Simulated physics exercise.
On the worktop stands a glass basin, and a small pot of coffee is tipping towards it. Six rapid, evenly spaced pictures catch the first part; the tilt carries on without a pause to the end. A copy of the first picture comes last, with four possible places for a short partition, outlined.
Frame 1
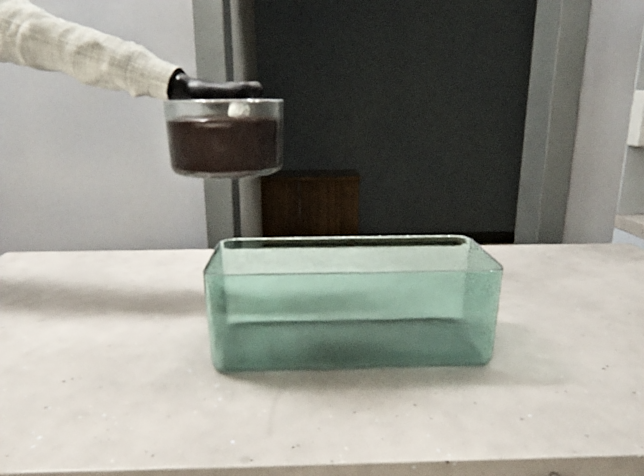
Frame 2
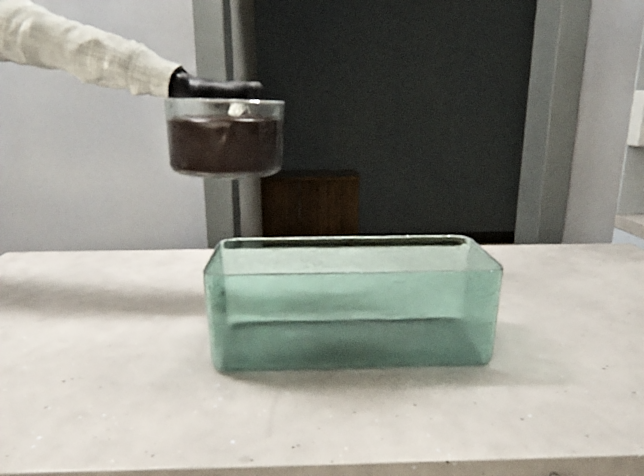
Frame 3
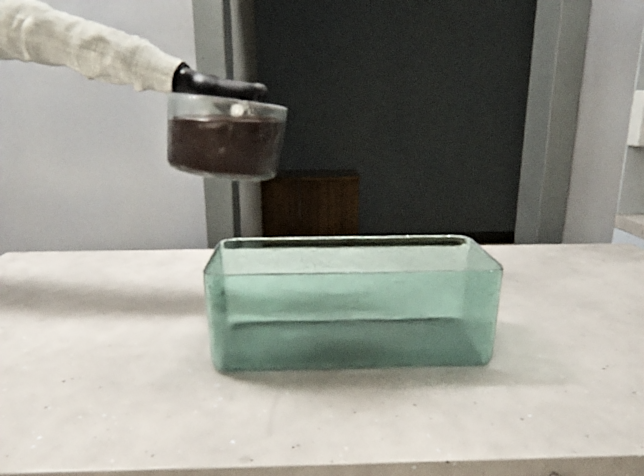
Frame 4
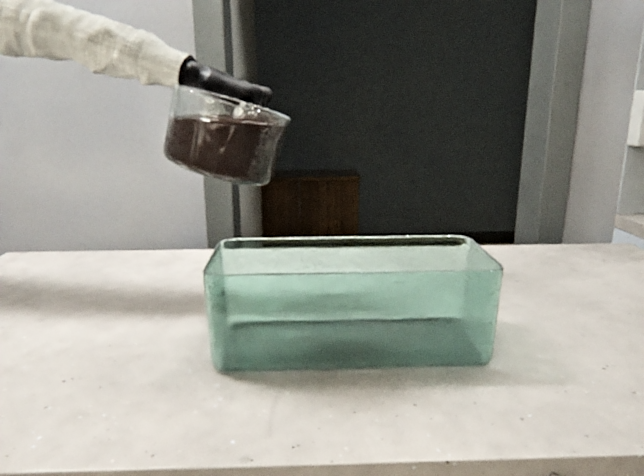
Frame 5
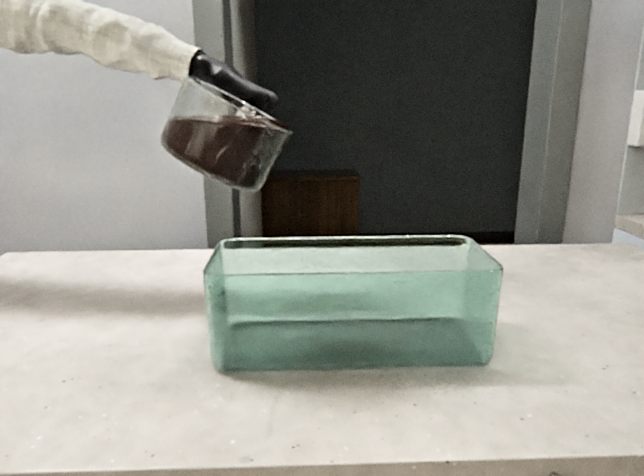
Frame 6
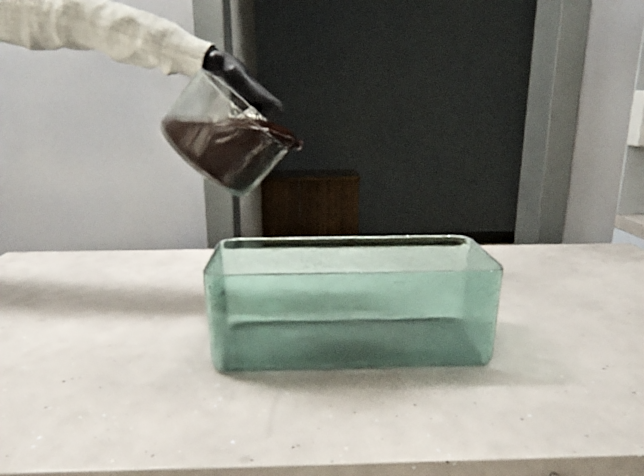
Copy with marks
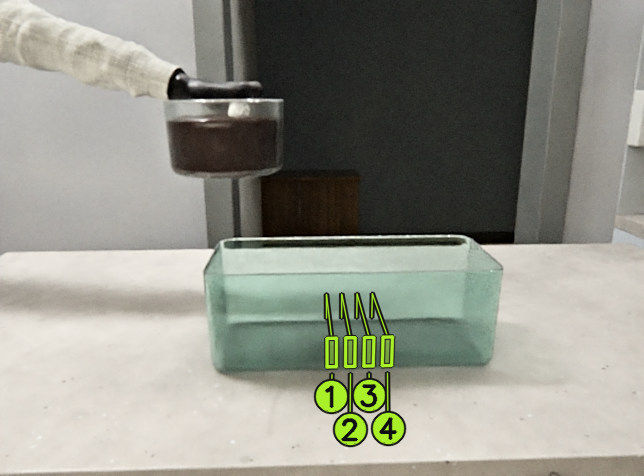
In the video, a sleeved arm with a black grip holds a small clear pot of dark brown liquid above a greenish glass basin on a pale worktop, then gradually tilts it rightward until the liquid reaches the lip.
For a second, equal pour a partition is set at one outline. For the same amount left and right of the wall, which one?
Choose 1.
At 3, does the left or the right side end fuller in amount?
The left one.
On the marked copy, 1 at (332, 374); 2 at (350, 373); 3 at (369, 373); 4 at (387, 372).
If 1 is chosen, about 47 % ends left of the wall and 50 % right of it.
If 2 is chosen, about 66 % ends left of the wall and 30 % right of it; 4 % is lost outside.
If 3 is chosen, about 80 % ends left of the wall and 16 % right of it; 4 % is lost outside.
If 4 is chosen, about 74 % ends left of the wall and 20 % right of it; 6 % is lost outside.
